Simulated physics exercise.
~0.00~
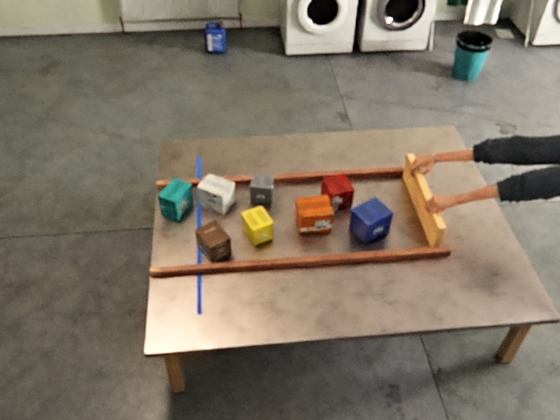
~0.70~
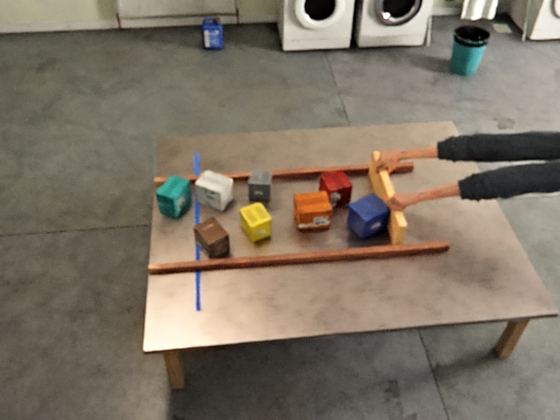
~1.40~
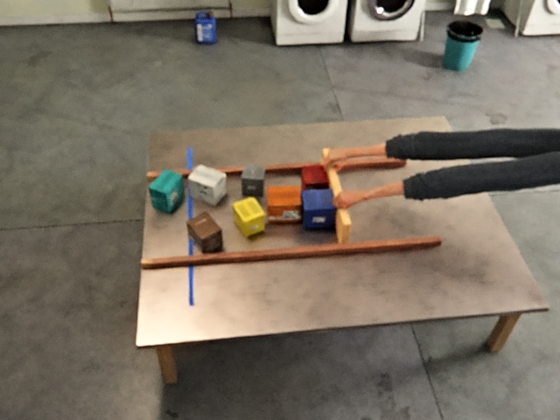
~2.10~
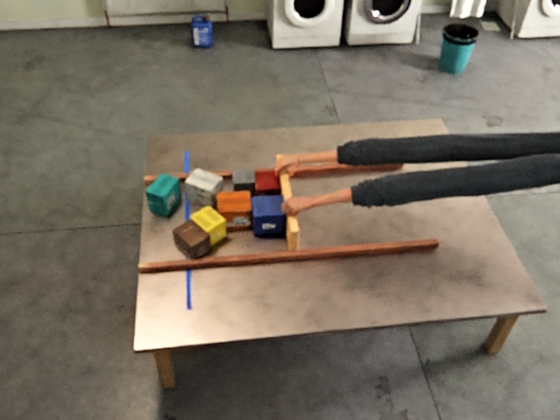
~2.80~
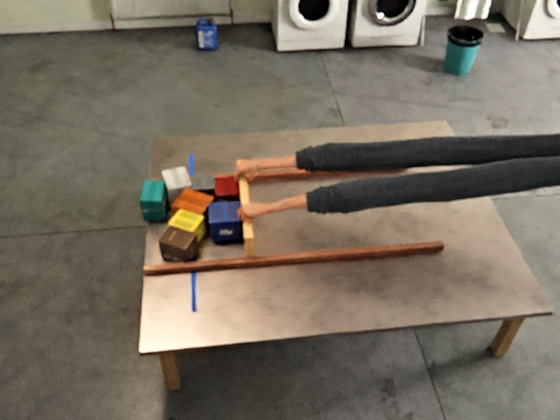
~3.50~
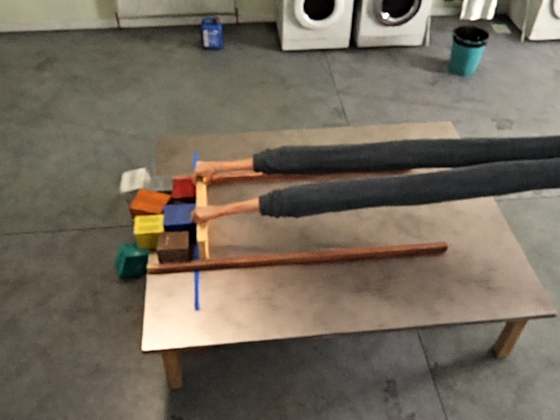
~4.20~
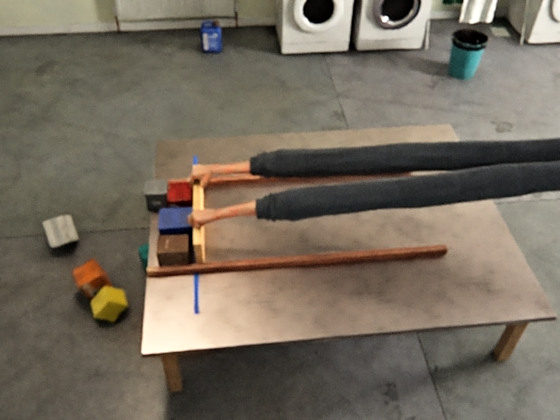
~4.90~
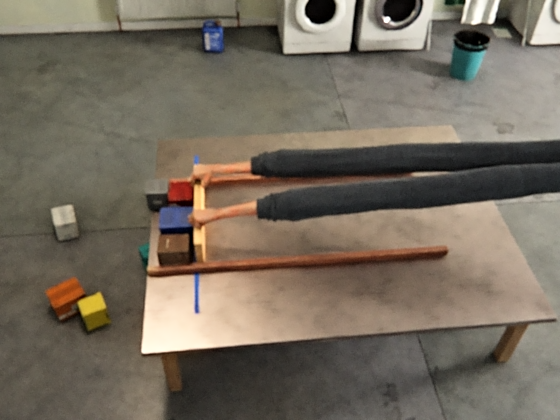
Hands pushing a plank leftward across a table, bunching coloured blocks until four drop off the edge and the others stay.
